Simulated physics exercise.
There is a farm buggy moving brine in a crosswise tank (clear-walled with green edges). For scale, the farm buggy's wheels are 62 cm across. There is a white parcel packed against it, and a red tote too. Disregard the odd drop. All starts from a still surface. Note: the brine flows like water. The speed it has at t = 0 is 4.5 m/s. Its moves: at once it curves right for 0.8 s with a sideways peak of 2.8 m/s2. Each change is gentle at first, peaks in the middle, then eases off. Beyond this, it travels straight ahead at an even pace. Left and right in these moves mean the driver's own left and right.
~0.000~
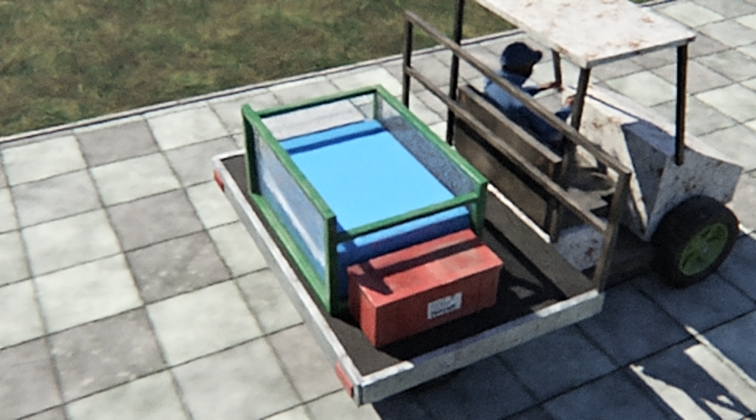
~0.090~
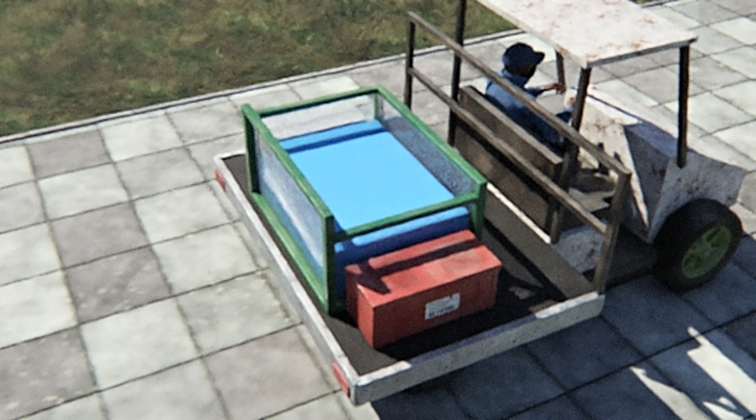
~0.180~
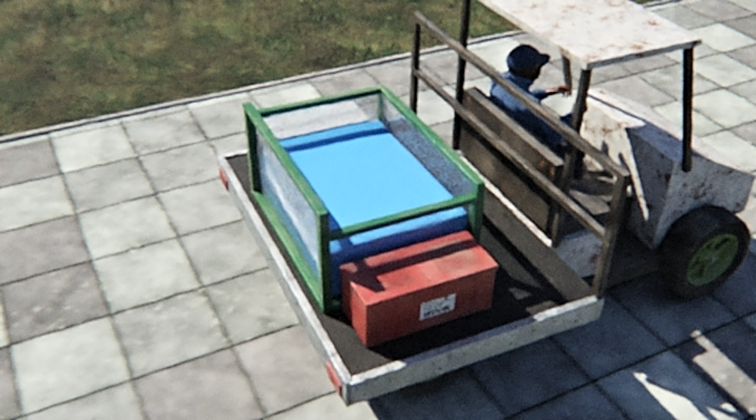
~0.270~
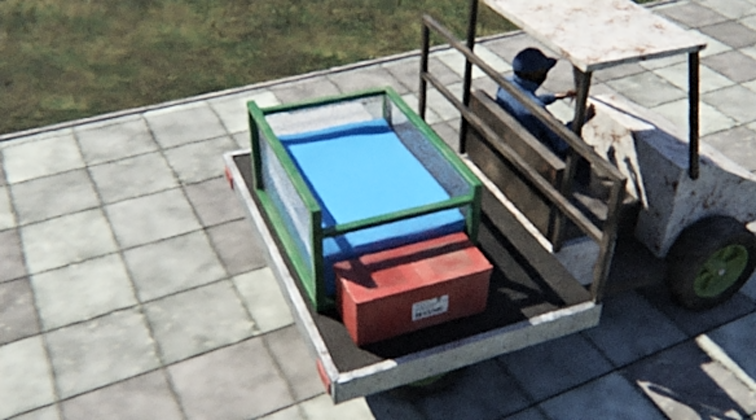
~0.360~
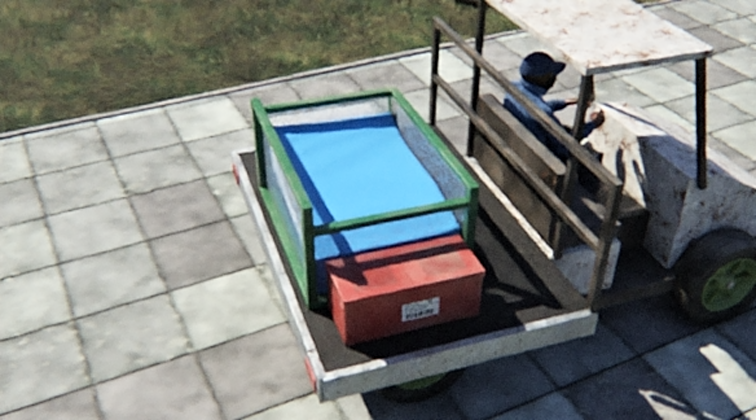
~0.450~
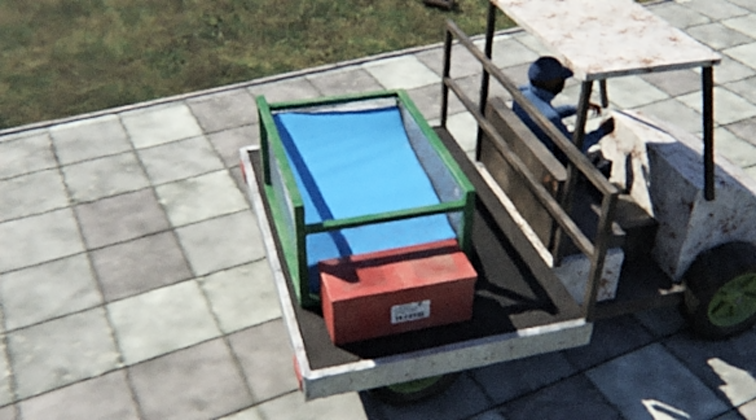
A driver in blue steering a farm buggy gently towards the near side, blue liquid in its green-edged tank then tilting up at the far side.
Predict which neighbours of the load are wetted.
The white parcel is hit; the red tote is hit.
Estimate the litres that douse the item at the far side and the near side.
The first gets around 3 litres and the second around 10 litres.
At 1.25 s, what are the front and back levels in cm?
Level: ~ 38 cm in front; 34 cm behind.
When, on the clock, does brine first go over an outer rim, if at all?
Looks like it happens close to 1.0 s in.
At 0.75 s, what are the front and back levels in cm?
Front 36 cm, back 40 cm.
Then, 0.75 s in, it stands 40 cm high behind and 35 cm in front; all of it is still inside.
Then, 1.25 s in, it stands 33 cm high behind and 38 cm in front; 1 per cent has gone over the far side.
Then, 1.75 s in, it stands 29 cm high behind and 25 cm in front; 3 per cent has gone mostly over the near side, some over the far side.
Then, 3.79 s in, 6 per cent has gone mostly over the near side, some over the far side; the white parcel has caught 3 litres and the red tote 10 litres.
